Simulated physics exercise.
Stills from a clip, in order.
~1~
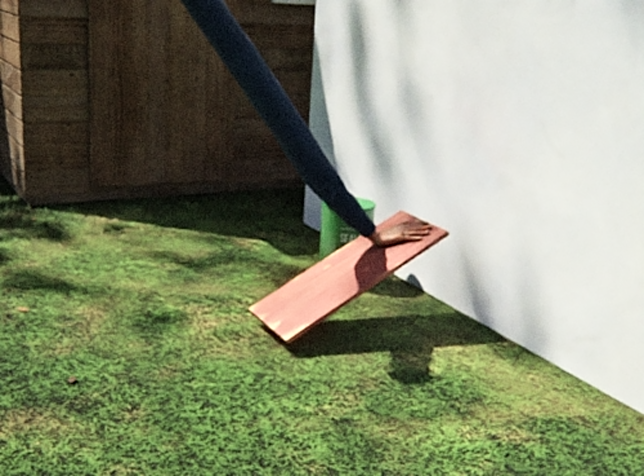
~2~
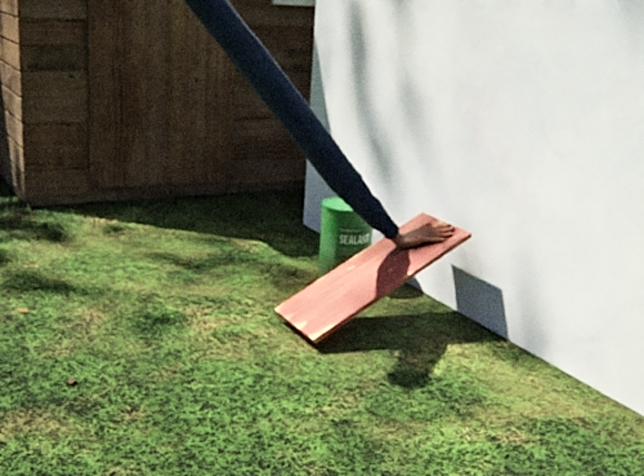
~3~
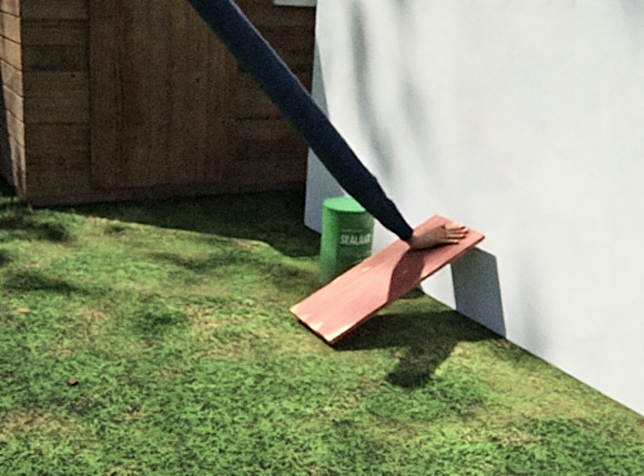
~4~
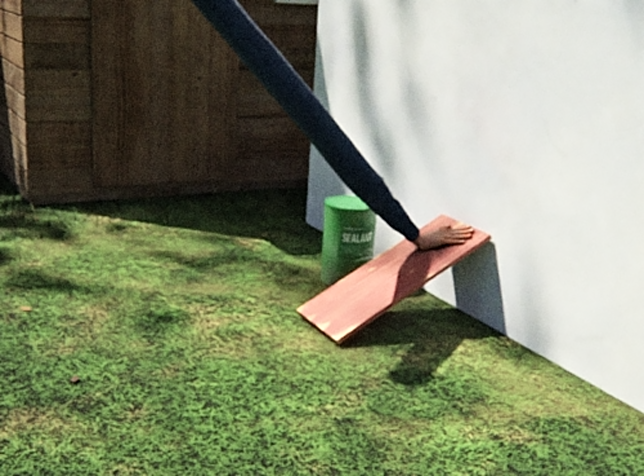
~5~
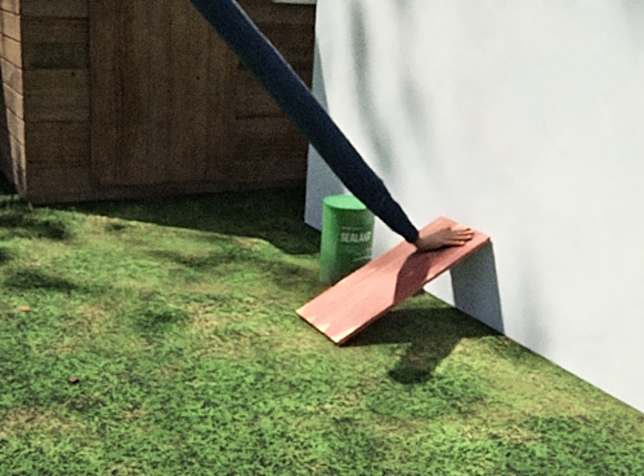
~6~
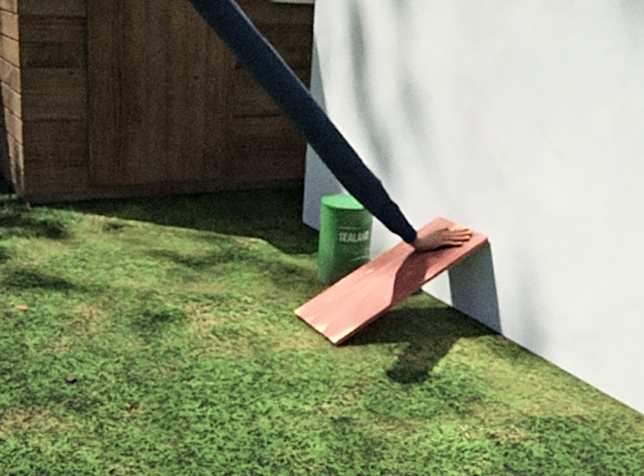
Red board sliding right across grass under a hand toward a white wall, then staying propped there beside a green pail.
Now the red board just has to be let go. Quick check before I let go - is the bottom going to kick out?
It is not stable.
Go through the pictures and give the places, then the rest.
The first picture shows not yet at the wall; red board (349, 272).
The second picture shows not yet at the wall; red board (373, 273); green pail (346, 243).
The third picture shows not yet at the wall; red board (387, 274); green pail (347, 243).
The fourth picture shows not yet at the wall; red board (394, 274); green pail (349, 242).
The fifth picture shows propped up under the hand; red board (393, 276); green pail (347, 241).
The sixth picture shows propped up under the hand; red board (391, 276); green pail (345, 241).
Then, 0.30 s after the last picture, red board leaning 22° more than when let go near (380, 310).
Then, 0.50 s after the last picture, red board leaning 23° more than when let go near (379, 312).
At rest, moved from the start, red board; green pail in place. Seen from the same camera at the end, red board near (379, 318). The board gives way.
